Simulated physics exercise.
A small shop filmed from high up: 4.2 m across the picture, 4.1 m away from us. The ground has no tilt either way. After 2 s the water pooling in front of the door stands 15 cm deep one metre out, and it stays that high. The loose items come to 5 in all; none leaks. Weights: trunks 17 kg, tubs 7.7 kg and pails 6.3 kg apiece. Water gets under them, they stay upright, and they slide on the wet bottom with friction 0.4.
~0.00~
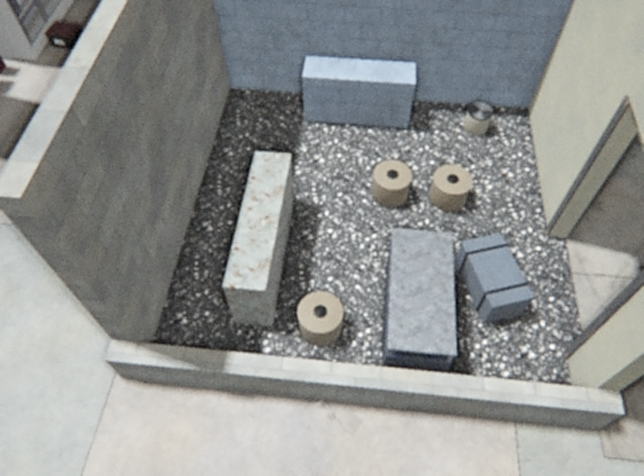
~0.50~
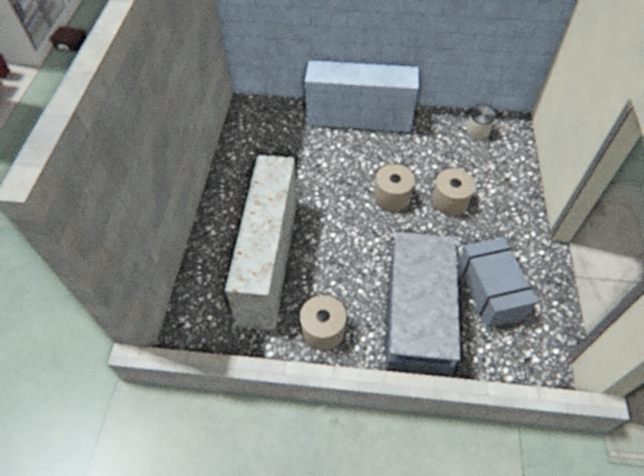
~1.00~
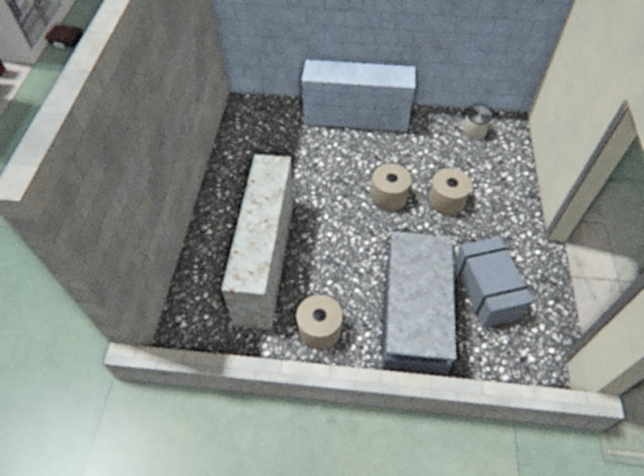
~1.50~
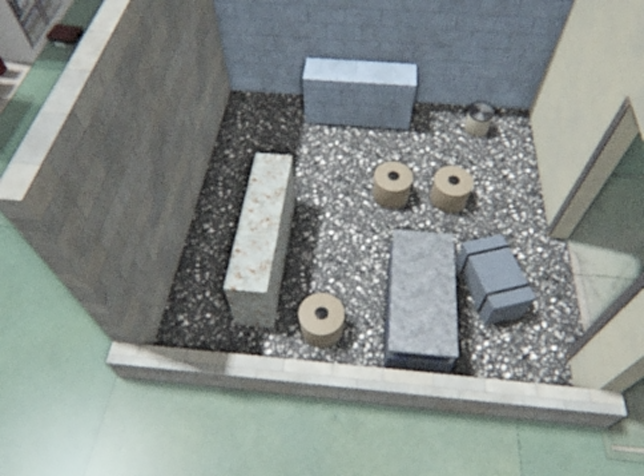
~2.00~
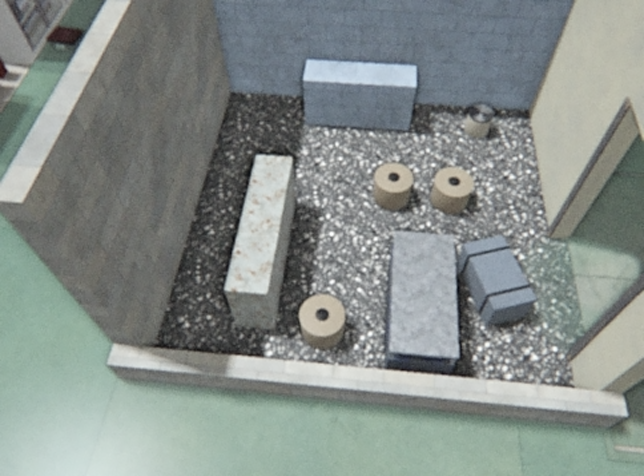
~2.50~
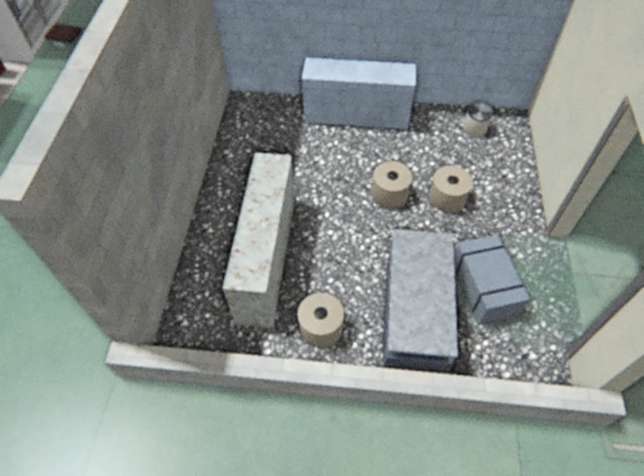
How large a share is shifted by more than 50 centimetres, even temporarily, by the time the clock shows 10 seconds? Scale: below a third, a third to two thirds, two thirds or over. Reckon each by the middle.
On that scale, a third to two thirds.
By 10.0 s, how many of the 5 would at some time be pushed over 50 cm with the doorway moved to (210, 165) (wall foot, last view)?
2.
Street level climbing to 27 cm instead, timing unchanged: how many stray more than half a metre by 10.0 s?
That would make 5 of them.
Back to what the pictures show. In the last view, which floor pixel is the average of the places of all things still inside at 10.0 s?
Averaged position, last view: Near pixel (349, 167).
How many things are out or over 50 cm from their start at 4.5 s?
By that point, 0.
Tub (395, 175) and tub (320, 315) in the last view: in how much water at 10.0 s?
Depths: Near 9 cm, then near 4 cm.
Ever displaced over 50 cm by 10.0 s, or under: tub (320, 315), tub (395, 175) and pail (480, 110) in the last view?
Result, in turn: Stayed within / exceeded / stayed within.
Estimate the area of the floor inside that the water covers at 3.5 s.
At that time the wet patch spans about 3.5 m2.
After 3.5 s 0 of 5 are over 50 cm from their spots; 0 afloat.
After 4.5 s 0 of 5 are over 50 cm from their spots; 1 afloat.
After 7.0 s 3 of 5 are over 50 cm from their spots; 0 afloat.
After 10.0 s 3 of 5 are over 50 cm from their spots, and 3 have been at some point; 3 afloat.
